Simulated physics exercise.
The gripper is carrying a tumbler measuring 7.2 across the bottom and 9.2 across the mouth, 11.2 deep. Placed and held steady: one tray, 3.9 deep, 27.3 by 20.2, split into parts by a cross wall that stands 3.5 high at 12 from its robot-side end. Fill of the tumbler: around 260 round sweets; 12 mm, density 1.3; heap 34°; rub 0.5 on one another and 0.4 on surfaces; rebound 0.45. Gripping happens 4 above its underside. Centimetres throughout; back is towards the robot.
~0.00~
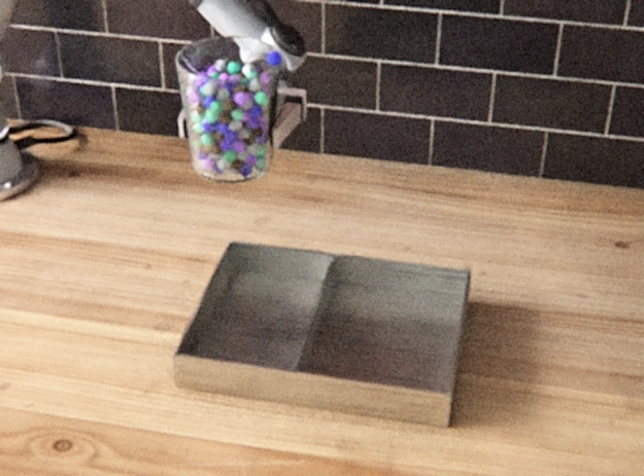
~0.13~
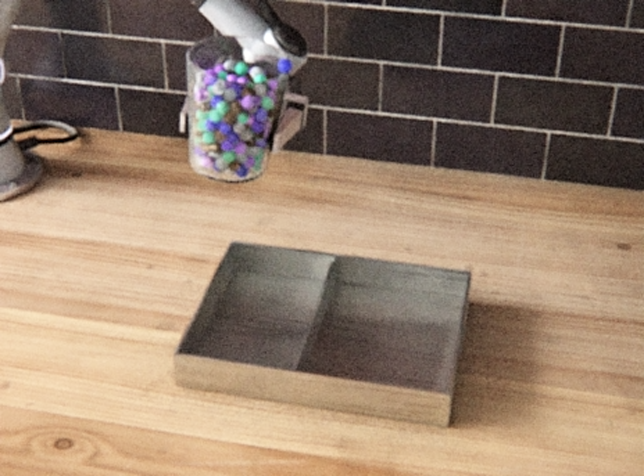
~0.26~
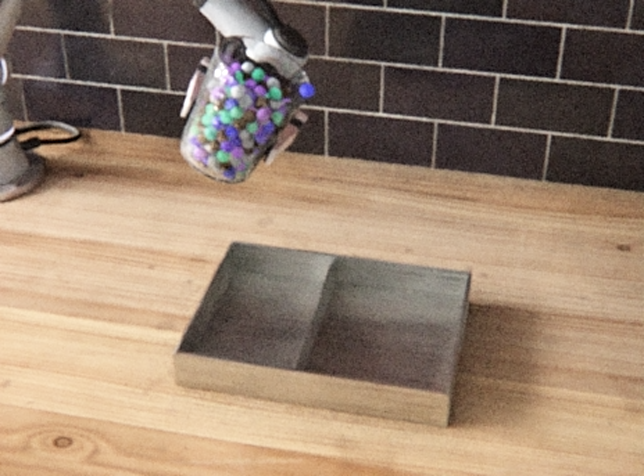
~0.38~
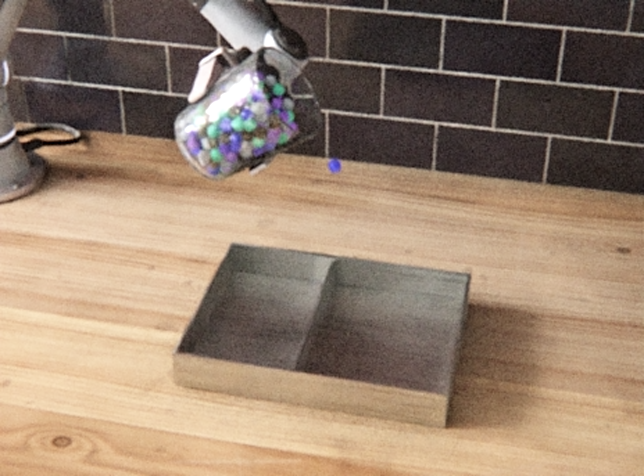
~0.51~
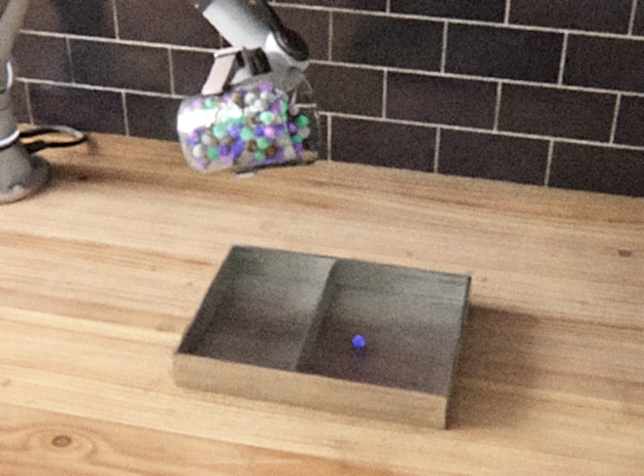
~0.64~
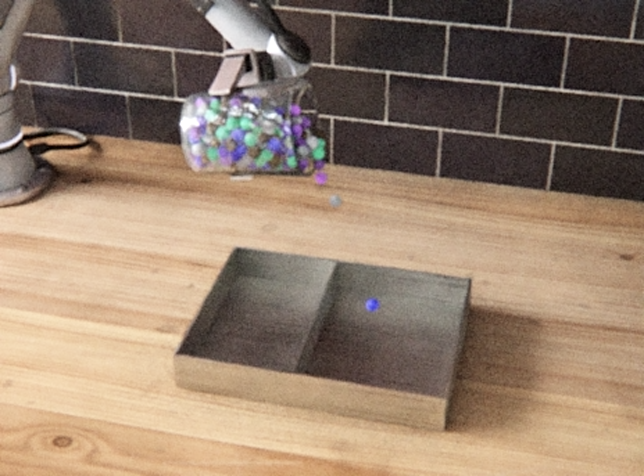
To begin with, a robot gripper holds a clear tumbler full of colourful round sweets upright behind a divided tray on a wooden counter. It tilts the tumbler to the right, and one blue sweet drops into the tray's right part. The tumbler tips nearly horizontal, and two more sweets leave its mouth.
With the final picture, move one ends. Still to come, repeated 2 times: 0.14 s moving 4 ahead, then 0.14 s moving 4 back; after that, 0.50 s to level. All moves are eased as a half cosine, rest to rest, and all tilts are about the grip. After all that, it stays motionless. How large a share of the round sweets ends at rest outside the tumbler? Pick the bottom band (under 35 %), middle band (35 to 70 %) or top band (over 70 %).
Middle band.
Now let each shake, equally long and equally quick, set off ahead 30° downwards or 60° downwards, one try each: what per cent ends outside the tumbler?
Result: Approx. 35 % and 15 %, one try each.
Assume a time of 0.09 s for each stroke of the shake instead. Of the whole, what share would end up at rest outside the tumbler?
That gives about 75 percent.
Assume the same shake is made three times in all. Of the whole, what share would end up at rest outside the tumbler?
Approx. 65 per cent.
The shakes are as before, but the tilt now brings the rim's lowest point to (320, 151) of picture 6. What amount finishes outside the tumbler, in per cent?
Some 25 per cent.
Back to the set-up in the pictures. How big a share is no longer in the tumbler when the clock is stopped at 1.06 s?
Roughly 35 percent up to then.
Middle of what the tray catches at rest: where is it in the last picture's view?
Approximately (393, 347) in pixels.
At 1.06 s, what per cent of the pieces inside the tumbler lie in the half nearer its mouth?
Some 50 per cent.
By 1.06 s, tilted 79° forward, highest piece 26 above the table; 170 in the tumbler, 87 in the far-side part, 1 on the table or floor, 6 in flight or on a rim.
By 1.49 s, tilted 30° forward, highest piece 30 above the table; 142 in the far-side part, 117 in the tumbler, 3 on the table or floor, 2 in the robot-side part.
By 1.90 s, level, highest piece 28 above the table; 142 in the far-side part, 117 in the tumbler, 3 on the table or floor, 2 in the robot-side part.
By 2.95 s, level, highest piece 28 above the table; 142 in the far-side part, 117 in the tumbler, 3 on the table or floor, 2 in the robot-side part.
Final count, 142 in the far-side part, 117 in the tumbler, 3 on the table or floor, 2 in the robot-side part. That is 56 % outside the tumbler.
